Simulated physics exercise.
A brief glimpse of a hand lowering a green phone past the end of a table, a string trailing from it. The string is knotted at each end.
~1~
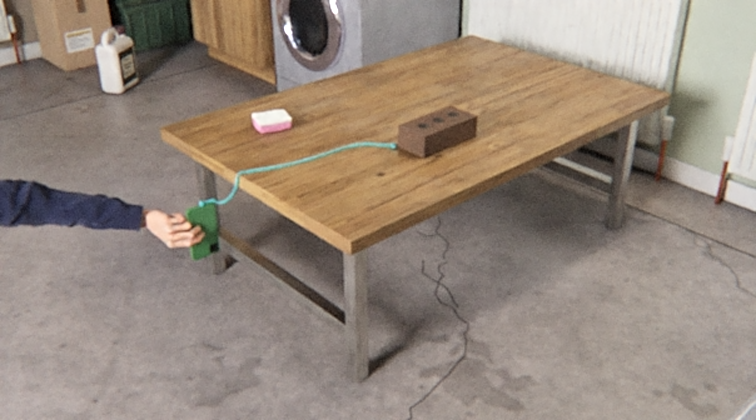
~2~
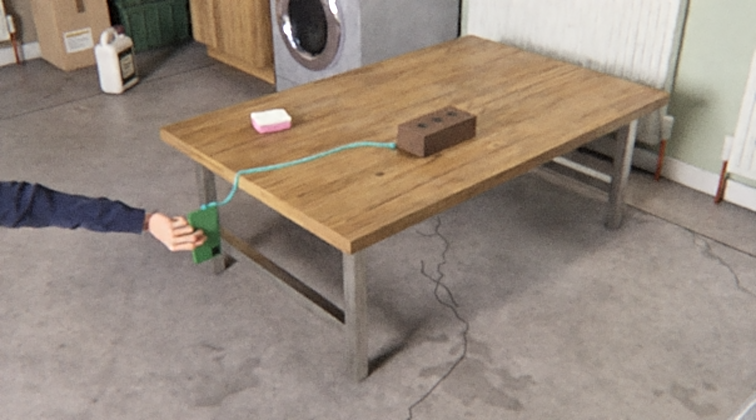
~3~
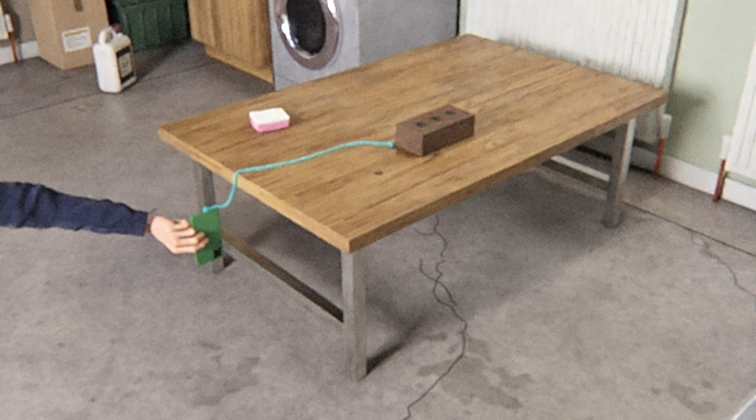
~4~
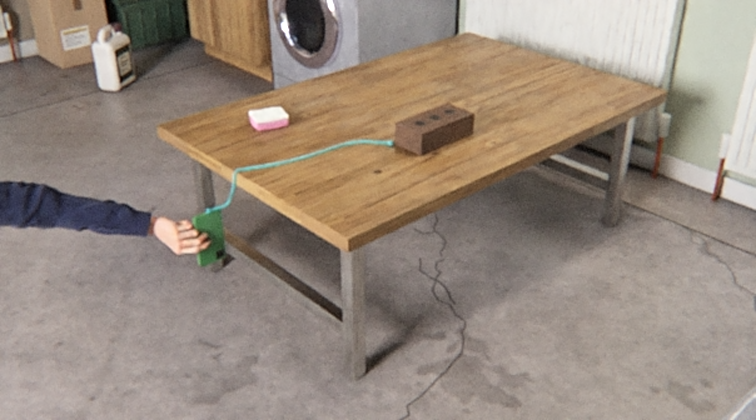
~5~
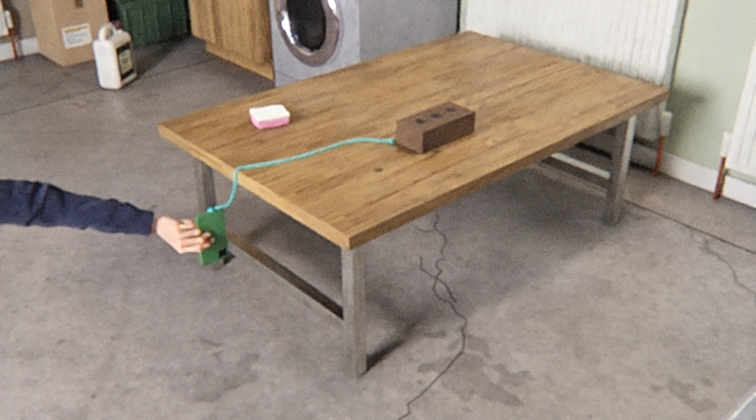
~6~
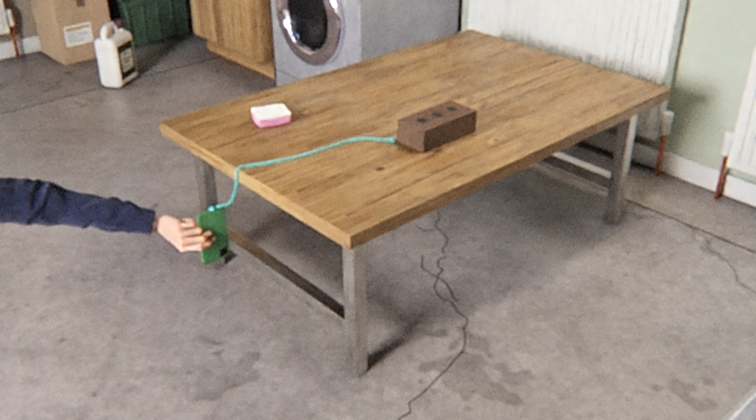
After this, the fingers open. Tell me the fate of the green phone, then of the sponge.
Well, the green phone stays suspended and the sponge holds its position by the finish.
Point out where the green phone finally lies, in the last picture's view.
You'll find its middle at pixel (297, 265).
Then, 0.44 s on from there, phone off the ground near (275, 250); brick in place; sponge in place.
Then, 1.12 s on from there, phone off the ground near (239, 284); brick in place; sponge in place.
Then, 1.98 s on from there, phone off the ground near (239, 282); brick in place; sponge in place.
In the end, phone off the ground near (296, 265); brick in place; sponge in place. The green phone hangs in the air and the sponge remains where it stands.
